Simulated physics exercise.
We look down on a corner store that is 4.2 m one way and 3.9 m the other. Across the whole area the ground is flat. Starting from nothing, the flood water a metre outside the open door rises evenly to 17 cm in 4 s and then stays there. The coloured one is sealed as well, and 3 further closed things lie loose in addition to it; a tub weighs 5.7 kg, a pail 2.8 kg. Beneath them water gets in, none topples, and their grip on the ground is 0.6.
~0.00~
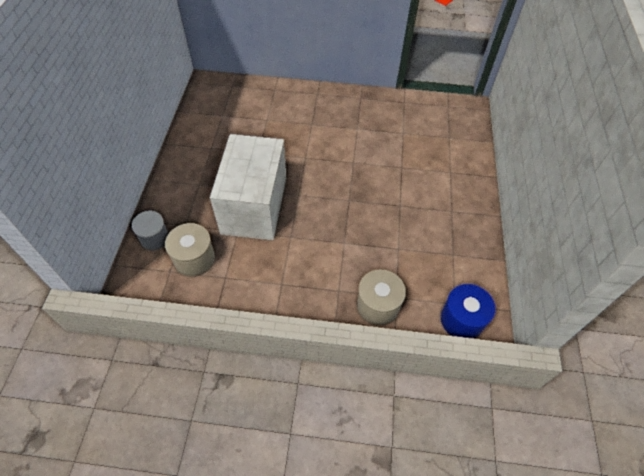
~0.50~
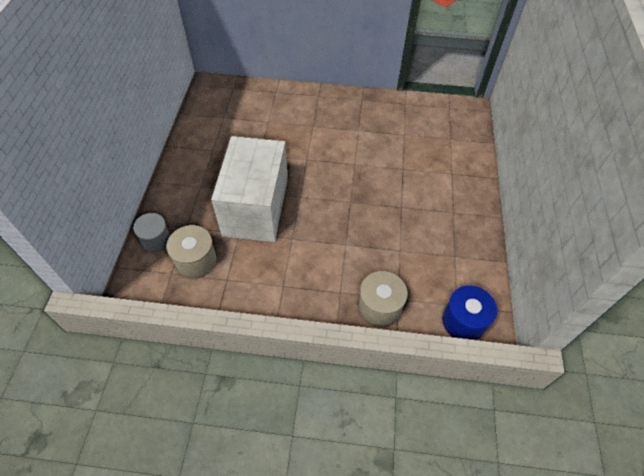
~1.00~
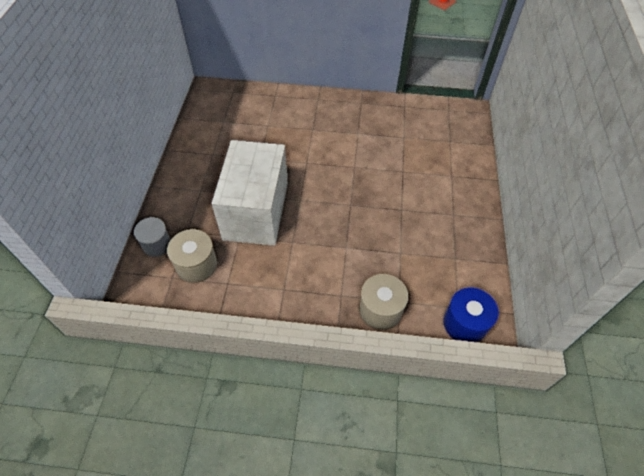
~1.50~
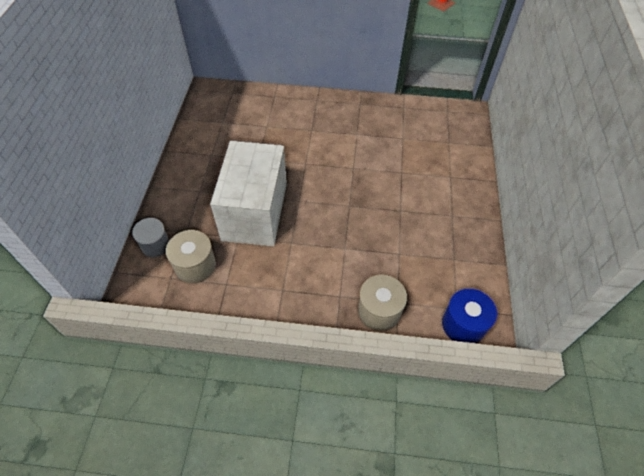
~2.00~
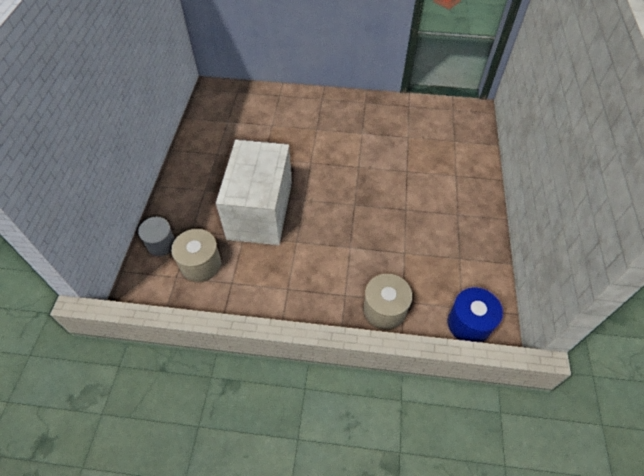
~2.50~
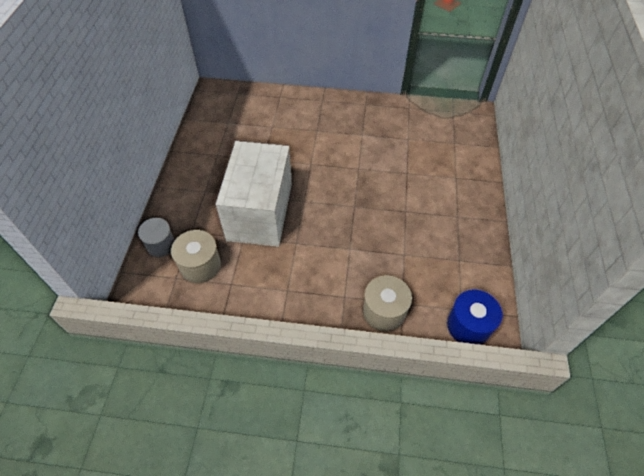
Water turns the paving outside green, then a little spreads in at the doorway.
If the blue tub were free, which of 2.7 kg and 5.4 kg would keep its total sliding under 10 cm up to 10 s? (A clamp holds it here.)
Neither mass is enough.
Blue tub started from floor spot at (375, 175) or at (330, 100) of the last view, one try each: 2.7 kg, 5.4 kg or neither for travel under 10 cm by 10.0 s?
Trial 1 - no option succeeds; trial 2 - the lower mass works.
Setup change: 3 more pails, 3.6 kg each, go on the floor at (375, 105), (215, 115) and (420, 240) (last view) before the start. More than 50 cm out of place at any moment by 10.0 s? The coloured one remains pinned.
Answer by position: Inside the range; inside the range; outside the range.
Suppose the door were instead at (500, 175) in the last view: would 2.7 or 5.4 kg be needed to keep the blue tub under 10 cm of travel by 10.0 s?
With that change, the small one suffices.
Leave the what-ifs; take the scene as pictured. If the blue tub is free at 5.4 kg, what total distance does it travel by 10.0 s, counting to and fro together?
About 140 cm.
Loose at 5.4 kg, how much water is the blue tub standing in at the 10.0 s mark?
Depth: Approx. 10 cm.
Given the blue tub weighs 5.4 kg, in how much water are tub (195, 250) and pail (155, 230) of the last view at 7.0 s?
Roughly 0 and 0 cm.
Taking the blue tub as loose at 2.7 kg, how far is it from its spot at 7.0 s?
10 cm.
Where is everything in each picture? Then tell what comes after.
In the first frame, the blue tub at (471, 305), on the bottom; 0.0 m2 under water; 0 of 4 have shifted.
In the second frame, the blue tub at (473, 306) rests on the ground; 0.0 m2 under water; 0 of 4 have shifted.
In the third frame, the blue tub at (474, 308), on the bottom; 0.0 m2 under water; 0 of 4 have shifted.
In the fourth frame, the blue tub at (473, 309) rests on the ground; 0.0 m2 under water; 0 of 4 have shifted.
In the fifth frame, the blue tub at (479, 309) rests on the ground; 0.0 m2 under water; 0 of 4 have shifted.
In the sixth frame, the blue tub at (478, 311), on the bottom; water covers 0.3 m2; 0 of 4 have shifted.
After 3.5 s the blue tub would be 0 cm from its start with 2.7 kg and 0 cm from its start with 5.4 kg; 0 cm of water round it then.
After 4.5 s the blue tub would be 0 cm from its start with 2.7 kg and 0 cm from its start with 5.4 kg; 0 cm of water round it then.
After 7.0 s the blue tub would be 14 cm from its start with 2.7 kg and 12 cm from its start with 5.4 kg; 10 cm of water round it then.
After 10.0 s the blue tub would be 124 cm from its start with 2.7 kg and 104 cm from its start with 5.4 kg; 10 cm of water round it then.
